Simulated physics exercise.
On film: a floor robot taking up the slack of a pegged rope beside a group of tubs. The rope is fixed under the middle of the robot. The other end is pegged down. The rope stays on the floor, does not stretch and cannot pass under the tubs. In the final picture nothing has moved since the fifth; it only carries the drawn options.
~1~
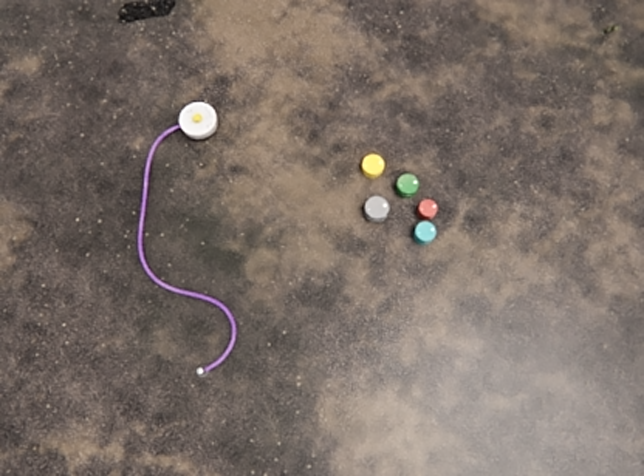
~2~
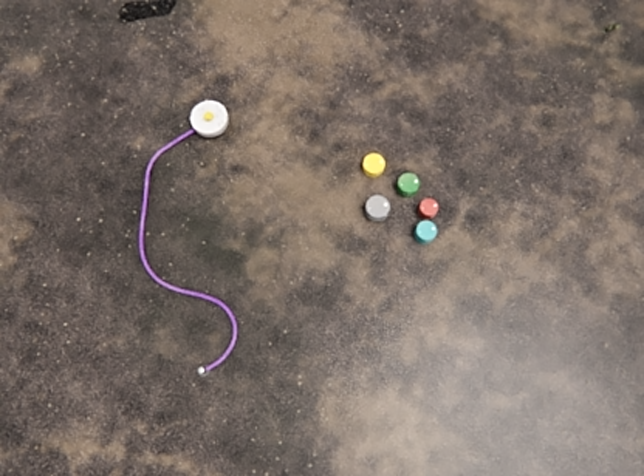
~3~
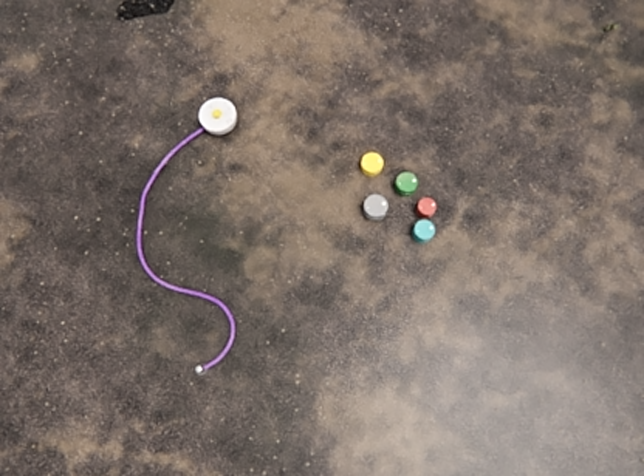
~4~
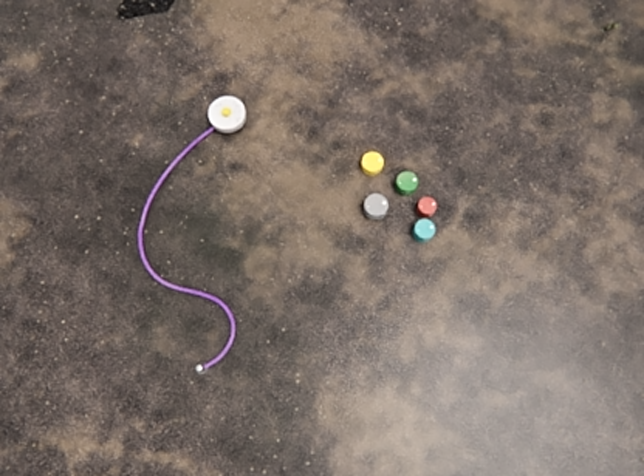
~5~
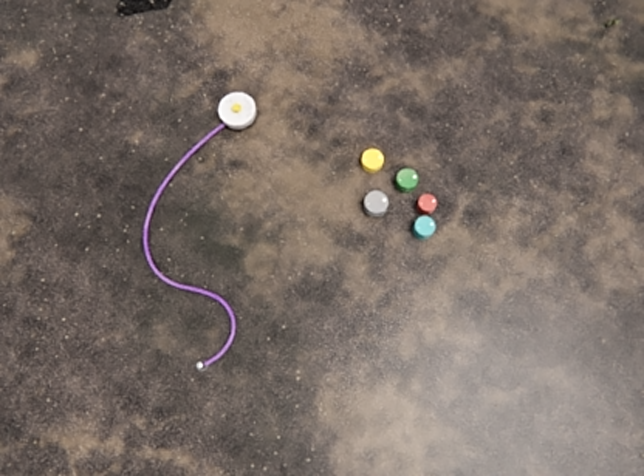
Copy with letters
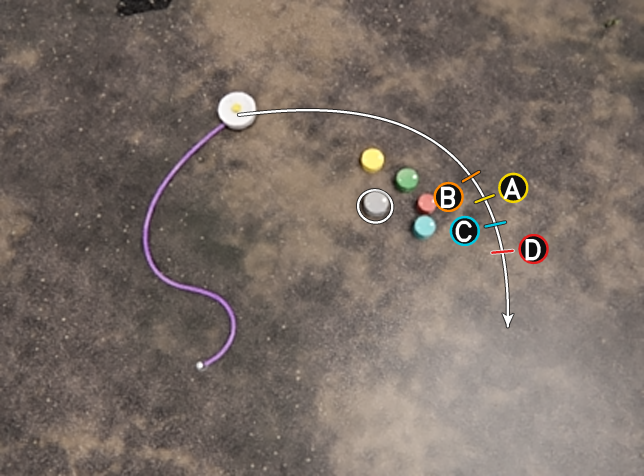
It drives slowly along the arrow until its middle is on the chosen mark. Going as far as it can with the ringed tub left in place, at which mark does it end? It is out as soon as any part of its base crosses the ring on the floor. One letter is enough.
Stop at A.
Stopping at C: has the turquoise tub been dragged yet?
No.
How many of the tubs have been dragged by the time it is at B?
By then, one.
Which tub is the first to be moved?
The yellow one.
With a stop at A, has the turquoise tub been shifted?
By then, no.
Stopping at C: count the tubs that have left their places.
By then, four.
On the marked copy, A at (485, 199); B at (471, 177); C at (495, 224); D at (502, 252); the ring at (375, 206); the route from (239, 115) via (435, 142) to (508, 327).
Taking A. A third of the way, robot (335, 108); grey tub (376, 204).
Two thirds of the way, robot (429, 134); grey tub (376, 204).
When it is over, robot (487, 196); green tub (414, 192); grey tub (375, 205); yellow tub (393, 194); the grey tub is still in its ring.
As for the rest, B is safe but short; C drags the ringed tub to (379, 217); D drags the ringed tub to (381, 231).
